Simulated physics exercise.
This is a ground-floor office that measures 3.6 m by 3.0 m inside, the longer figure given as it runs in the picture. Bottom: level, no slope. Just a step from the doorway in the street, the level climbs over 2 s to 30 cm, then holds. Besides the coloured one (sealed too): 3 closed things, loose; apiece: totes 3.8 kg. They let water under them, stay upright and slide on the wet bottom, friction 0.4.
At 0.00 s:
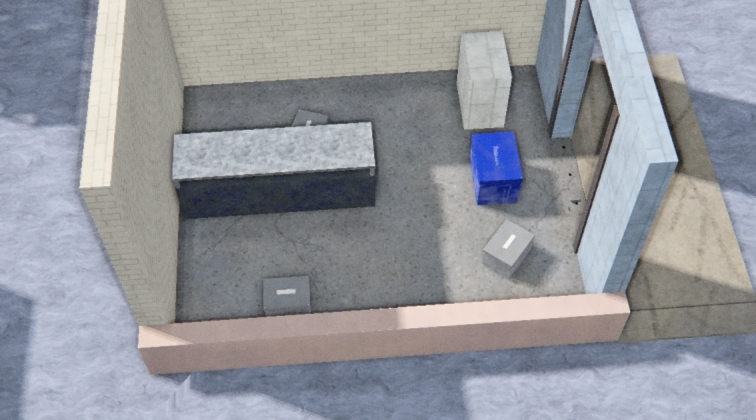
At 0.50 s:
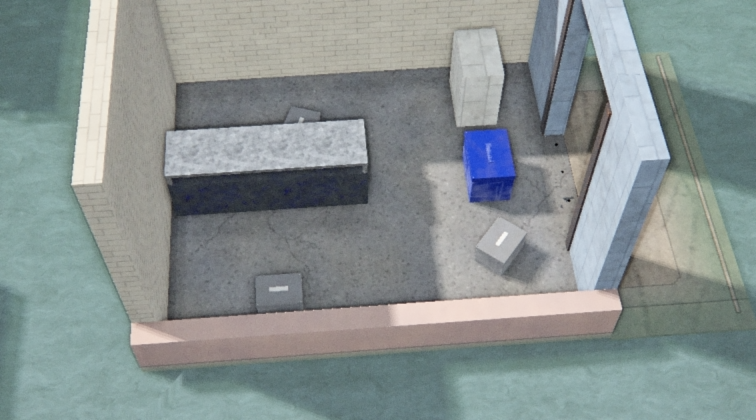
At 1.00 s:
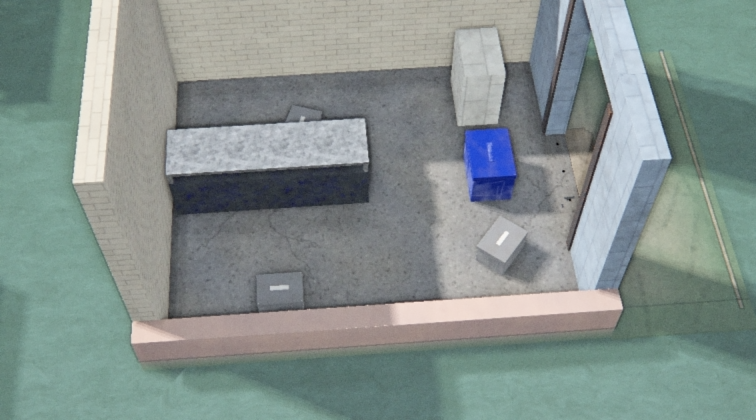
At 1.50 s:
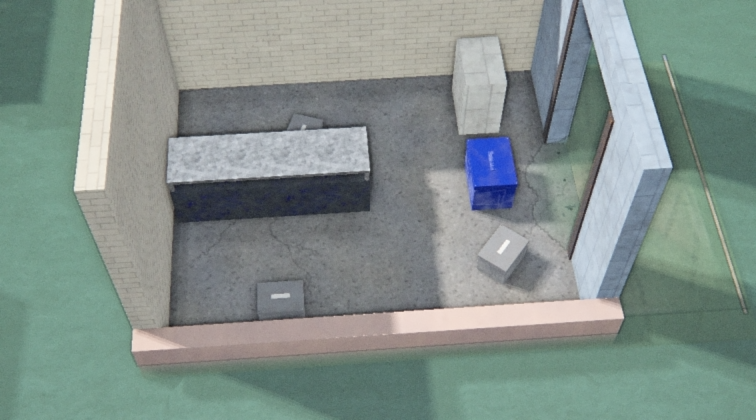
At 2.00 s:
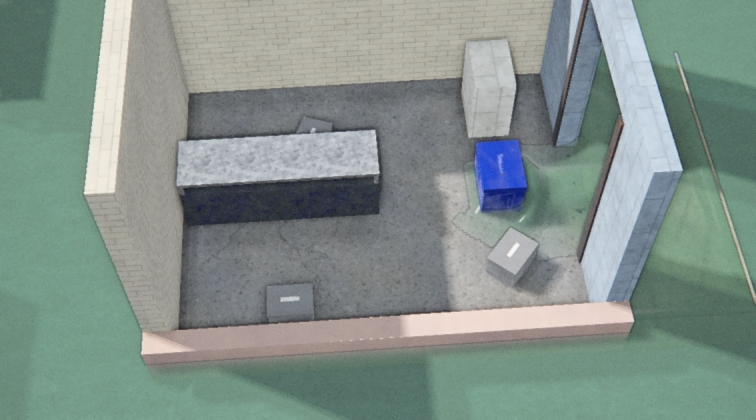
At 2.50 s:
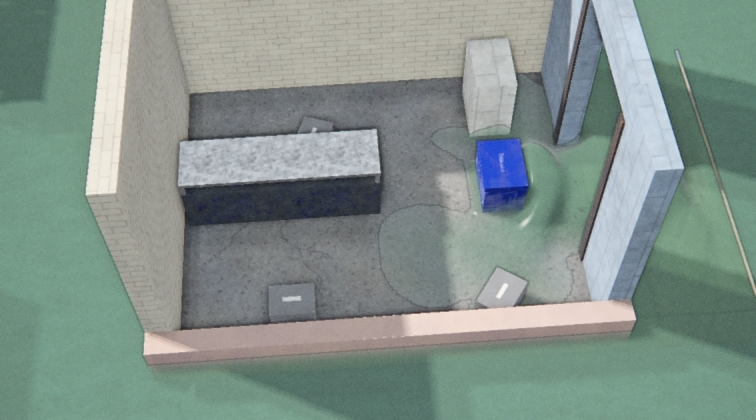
The clip opens on a roofless room seen from above, with a blue chest, grey boxes and a long counter on a dry floor. Outside, the ground turns from grey to green as water covers it. Water then enters through the doorway, spreads around the blue chest, and one grey box shifts toward the front wall.
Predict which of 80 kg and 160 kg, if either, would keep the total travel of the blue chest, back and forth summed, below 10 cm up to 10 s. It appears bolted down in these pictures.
Just the heavier is sufficient.
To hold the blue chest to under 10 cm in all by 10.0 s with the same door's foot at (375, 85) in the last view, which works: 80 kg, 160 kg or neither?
The light one suffices.
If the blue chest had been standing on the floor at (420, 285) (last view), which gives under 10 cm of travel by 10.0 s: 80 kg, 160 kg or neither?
Outcome - success with both.
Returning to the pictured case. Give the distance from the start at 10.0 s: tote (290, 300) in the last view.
50 cm.
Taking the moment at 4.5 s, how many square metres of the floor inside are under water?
My estimate is roughly 9.5 m2.
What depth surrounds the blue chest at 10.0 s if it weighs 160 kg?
Around 23 cm.
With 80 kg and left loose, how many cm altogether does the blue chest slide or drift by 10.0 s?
All together it comes to about 80 cm.
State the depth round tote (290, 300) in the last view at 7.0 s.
I'd say some 11 cm.
After 3.5 s the blue chest would be 43 cm from its start with 80 kg and 0 cm from its start with 160 kg; 10 cm of water round it then.
After 4.5 s the blue chest would be 44 cm from its start with 80 kg and 0 cm from its start with 160 kg; 10 cm of water round it then.
After 7.0 s the blue chest would be 46 cm from its start with 80 kg and 0 cm from its start with 160 kg; 16 cm of water round it then.
After 10.0 s the blue chest would be 75 cm from its start with 80 kg and 0 cm from its start with 160 kg; 23 cm of water round it then.
